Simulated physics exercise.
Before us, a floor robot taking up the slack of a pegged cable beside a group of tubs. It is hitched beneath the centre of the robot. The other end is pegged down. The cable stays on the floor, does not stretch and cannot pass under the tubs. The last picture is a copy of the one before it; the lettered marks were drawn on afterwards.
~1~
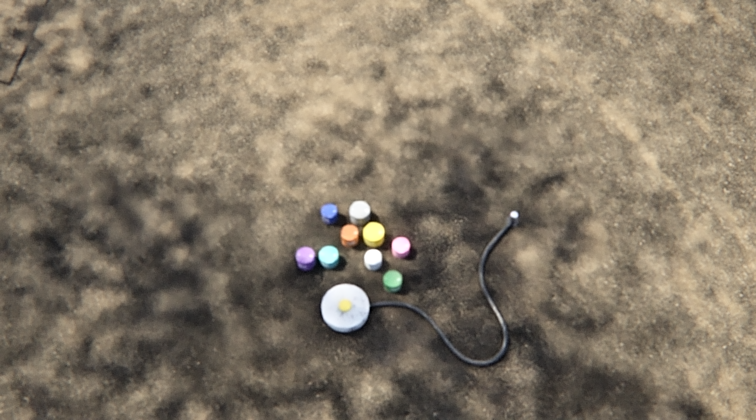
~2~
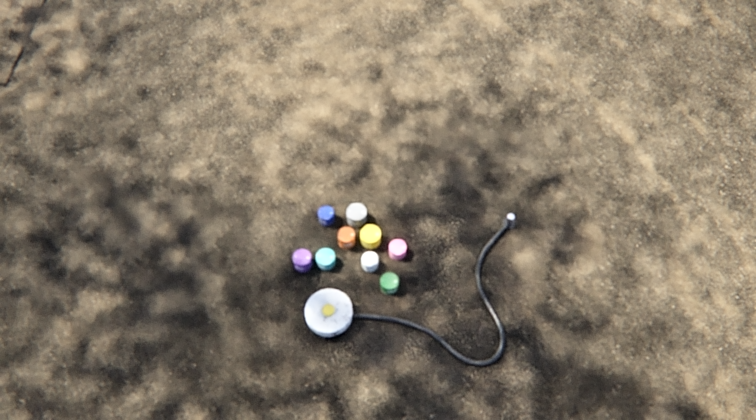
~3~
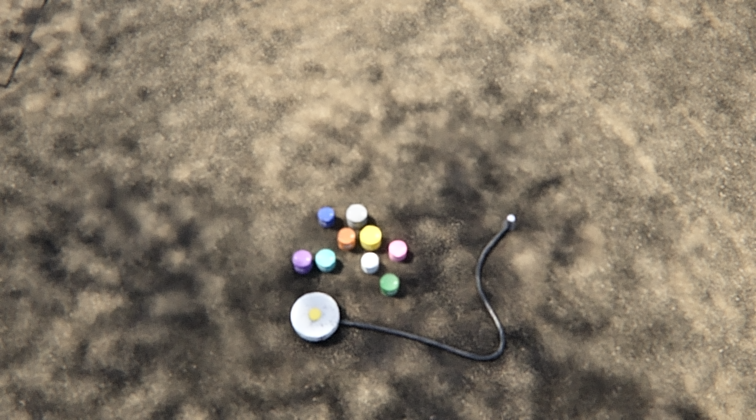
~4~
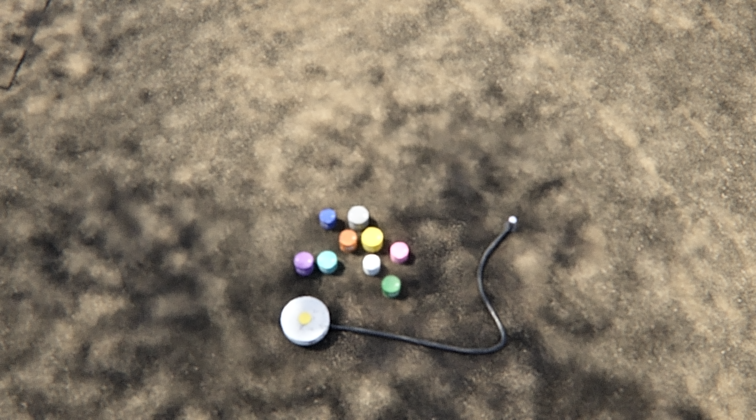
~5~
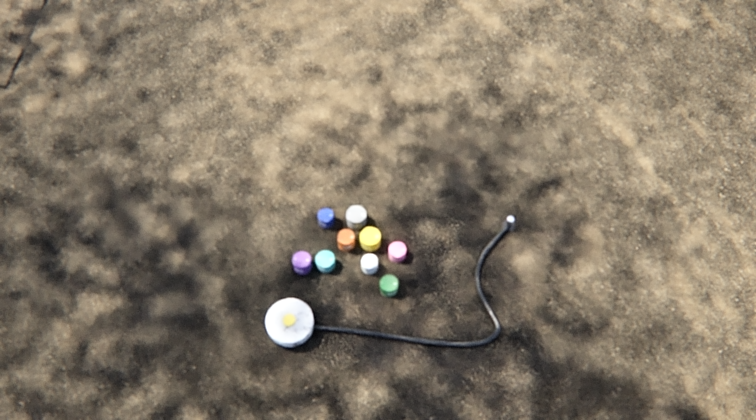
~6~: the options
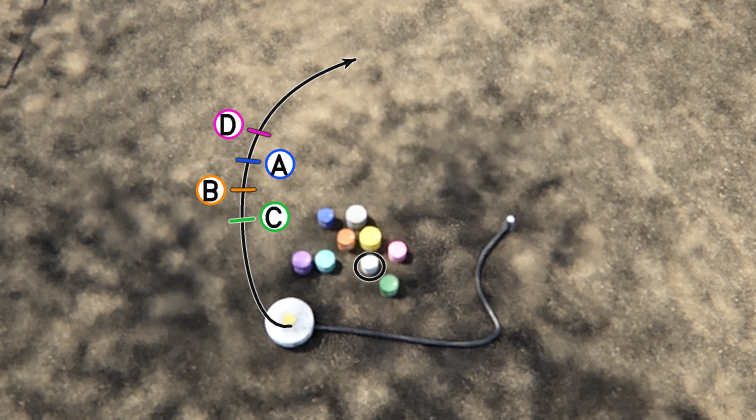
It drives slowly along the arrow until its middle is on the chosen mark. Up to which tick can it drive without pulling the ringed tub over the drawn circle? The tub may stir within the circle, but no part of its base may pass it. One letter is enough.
The farthest safe stop is B.
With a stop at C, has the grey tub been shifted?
No.
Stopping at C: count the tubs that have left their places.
By then, none.
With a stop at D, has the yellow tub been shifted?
By then, yes.
On the marked copy, A at (248, 161); B at (243, 190); C at (242, 220); D at (259, 132); the ring at (370, 267); the route from (291, 326) via (247, 166) to (355, 60).
Taking B. A third of the way, robot (251, 283); white tub (370, 264).
Two thirds of the way, robot (242, 230); white tub (370, 264).
When it is over, robot (242, 186); white tub (369, 264); green tub (386, 263); purple tub (313, 248); the white tub is still in its ring.
As for the rest, A drags the ringed tub to (365, 247); C is safe but short; D drags the ringed tub to (371, 229).
